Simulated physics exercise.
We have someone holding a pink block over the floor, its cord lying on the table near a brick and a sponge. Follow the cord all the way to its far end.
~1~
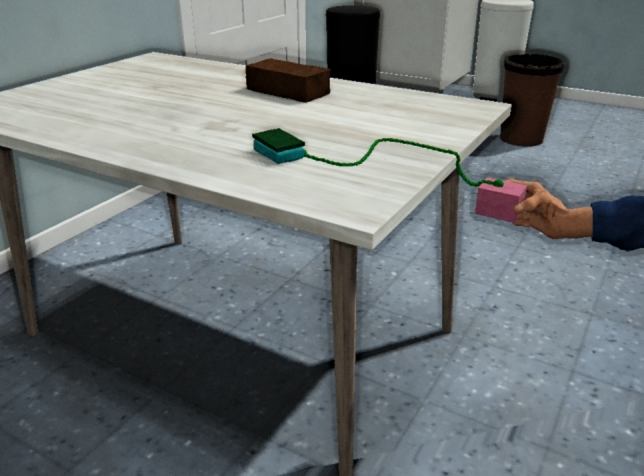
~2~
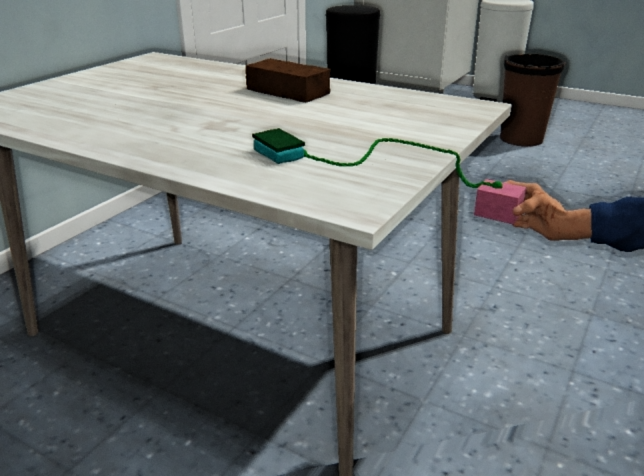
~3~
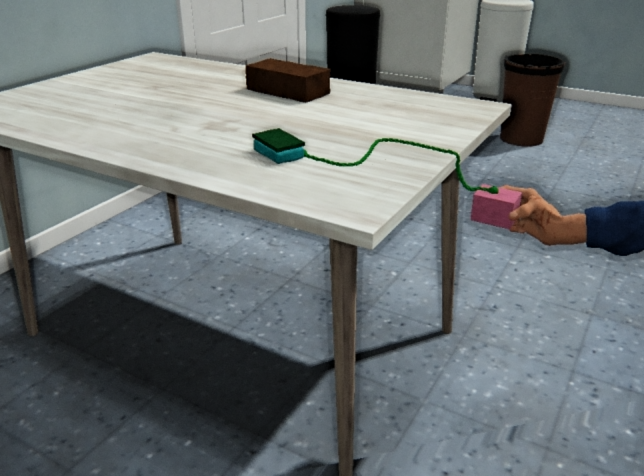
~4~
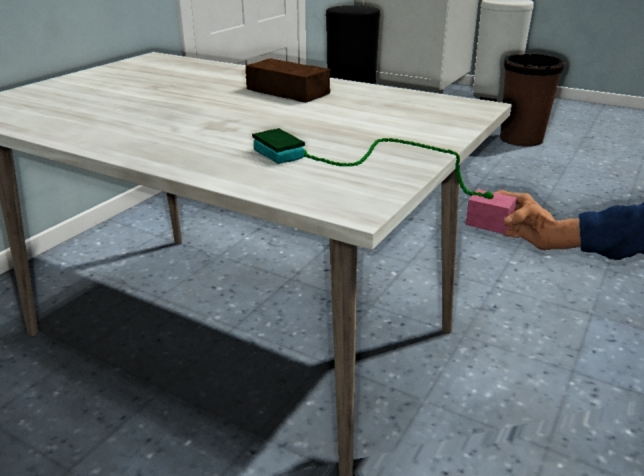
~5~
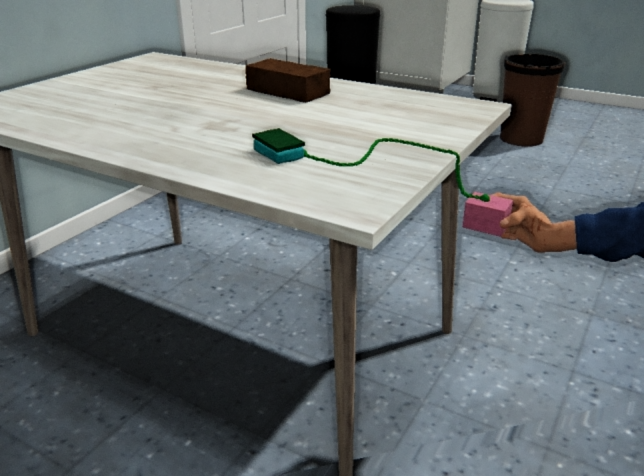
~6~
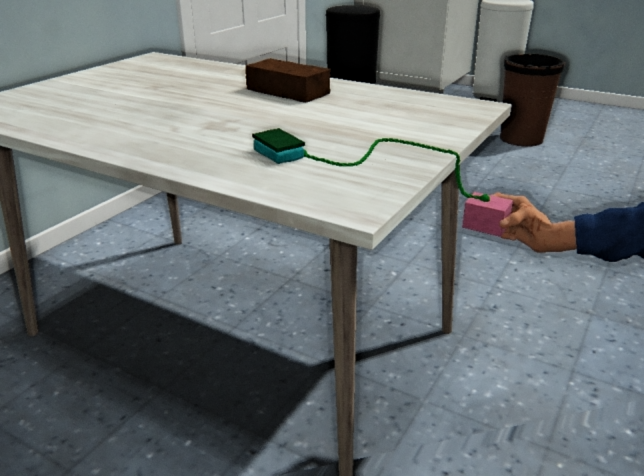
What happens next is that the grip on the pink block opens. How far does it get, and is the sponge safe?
My prediction: The pink block falls to the ground; the sponge is carried off.
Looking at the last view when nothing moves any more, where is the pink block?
It ends at (403, 416).
Then, 0.38 s past the final frame, block in the air near (445, 349); brick still; sponge tugged along near (379, 152).
Then, 0.70 s past the final frame, block on the floor near (403, 416); brick still; sponge down on the floor.
When it is over, block on the floor near (403, 416); brick still; sponge down on the floor. The pink block reaches the floor and the sponge gets pulled over the edge.
